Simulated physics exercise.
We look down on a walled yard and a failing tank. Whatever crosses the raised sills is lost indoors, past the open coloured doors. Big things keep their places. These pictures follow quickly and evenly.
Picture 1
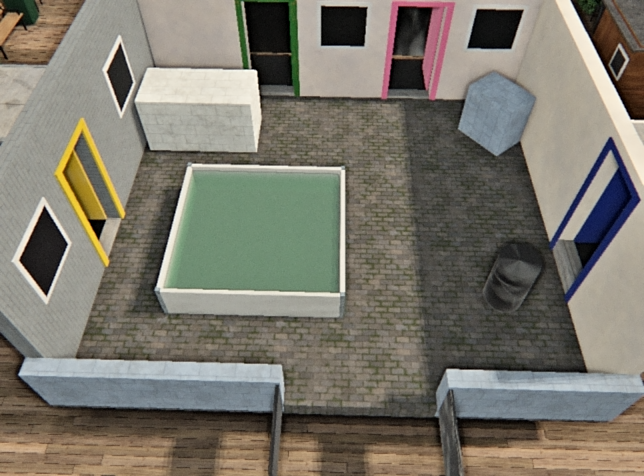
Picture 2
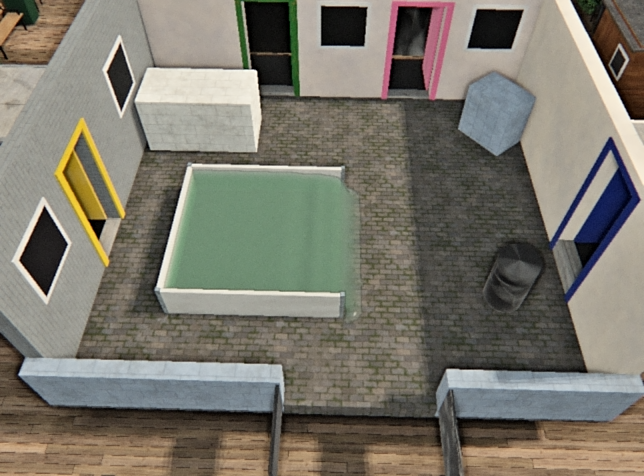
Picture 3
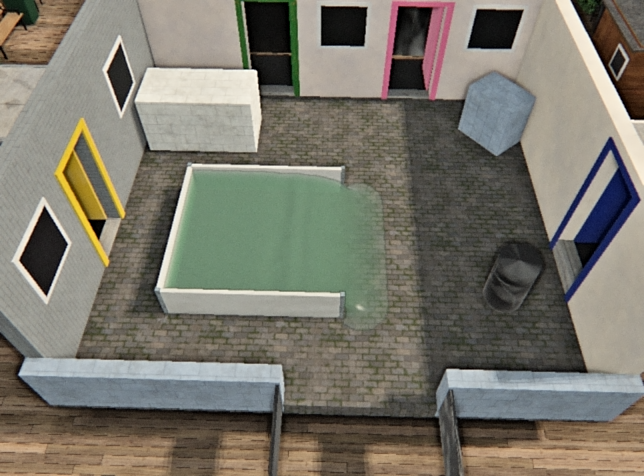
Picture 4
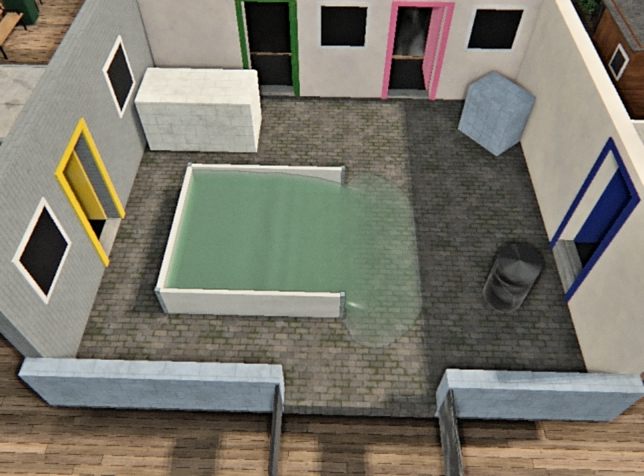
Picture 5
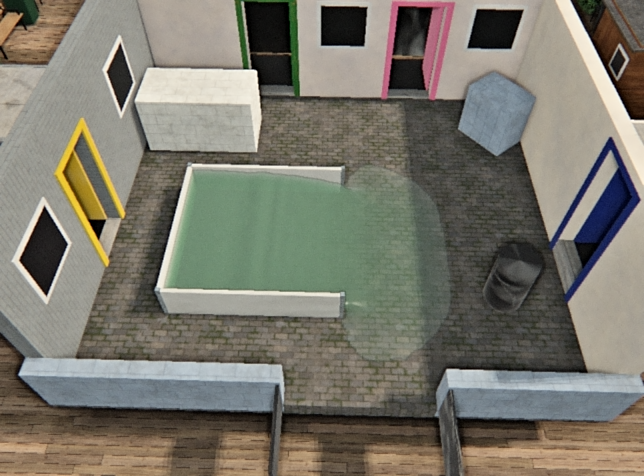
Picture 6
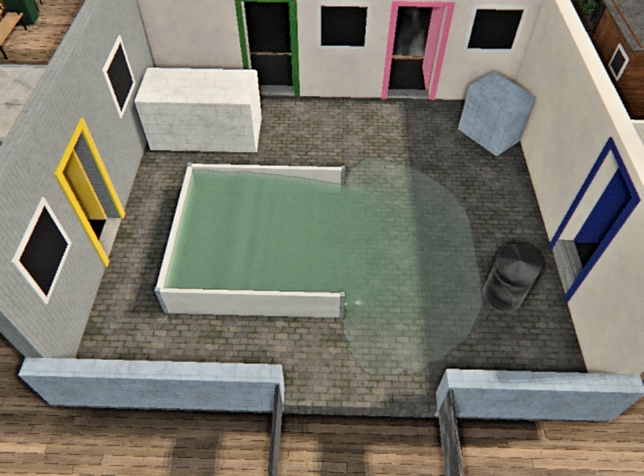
A walled yard paved in grey brick is seen from high above, the view staying still. A low white tank of green water stands left of centre, with a white block behind it, a yellow doorway left, green and pink doorways at the back, and a pale blue block, dark barrel and blue doorway right. The tank's right side opens and water pours out, spreading rightward across the paving in a thin, rounded sheet.
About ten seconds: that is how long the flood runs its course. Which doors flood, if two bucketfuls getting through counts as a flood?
The yellow door does not flood; the pink door floods; the blue door does not flood; the green door does not flood.
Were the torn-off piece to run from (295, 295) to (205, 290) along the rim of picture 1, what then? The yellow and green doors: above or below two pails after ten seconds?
Verdict - yellow door breaks the limit, green door is safe.
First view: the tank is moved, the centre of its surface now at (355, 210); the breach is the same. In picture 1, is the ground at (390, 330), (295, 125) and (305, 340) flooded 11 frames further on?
Points in turn: Not reached; not reached; not reached.
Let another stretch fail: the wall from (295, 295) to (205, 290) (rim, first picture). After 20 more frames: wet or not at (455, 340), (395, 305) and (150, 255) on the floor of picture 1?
Sequence: Wetted / wetted / wetted.
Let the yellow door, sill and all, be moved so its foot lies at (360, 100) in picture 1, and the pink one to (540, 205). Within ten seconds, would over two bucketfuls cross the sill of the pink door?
The pink one overflows.
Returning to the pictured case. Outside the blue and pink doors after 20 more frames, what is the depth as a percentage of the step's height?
The first is near 80 per cent, the second near 0 per cent.
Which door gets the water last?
I'd go with the yellow one.
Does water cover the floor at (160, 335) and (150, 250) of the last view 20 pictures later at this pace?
Taken in order, bone-dry then bone-dry.
A moment on, water covers 35 % of the floor; the yellow door not reached, the pink door not reached, the blue door wet at the sill, nothing in, the green door not reached.
Next, water covers 40 % of the floor; the yellow door not reached, the pink door not reached, the blue door under two buckets in, the green door not reached.
Then, water covers 45 % of the floor; the yellow door not reached, the pink door not reached, the blue door under two buckets in, the green door not reached.
Later, water covers 75 % of the floor; the yellow door not reached, the pink door over two buckets in, the blue door under two buckets in, the green door wet at the sill, nothing in.
In the end, water covers 95 % of the floor; the yellow door wet at the sill, nothing in, the pink door over two buckets in, the blue door under two buckets in, the green door under two buckets in.
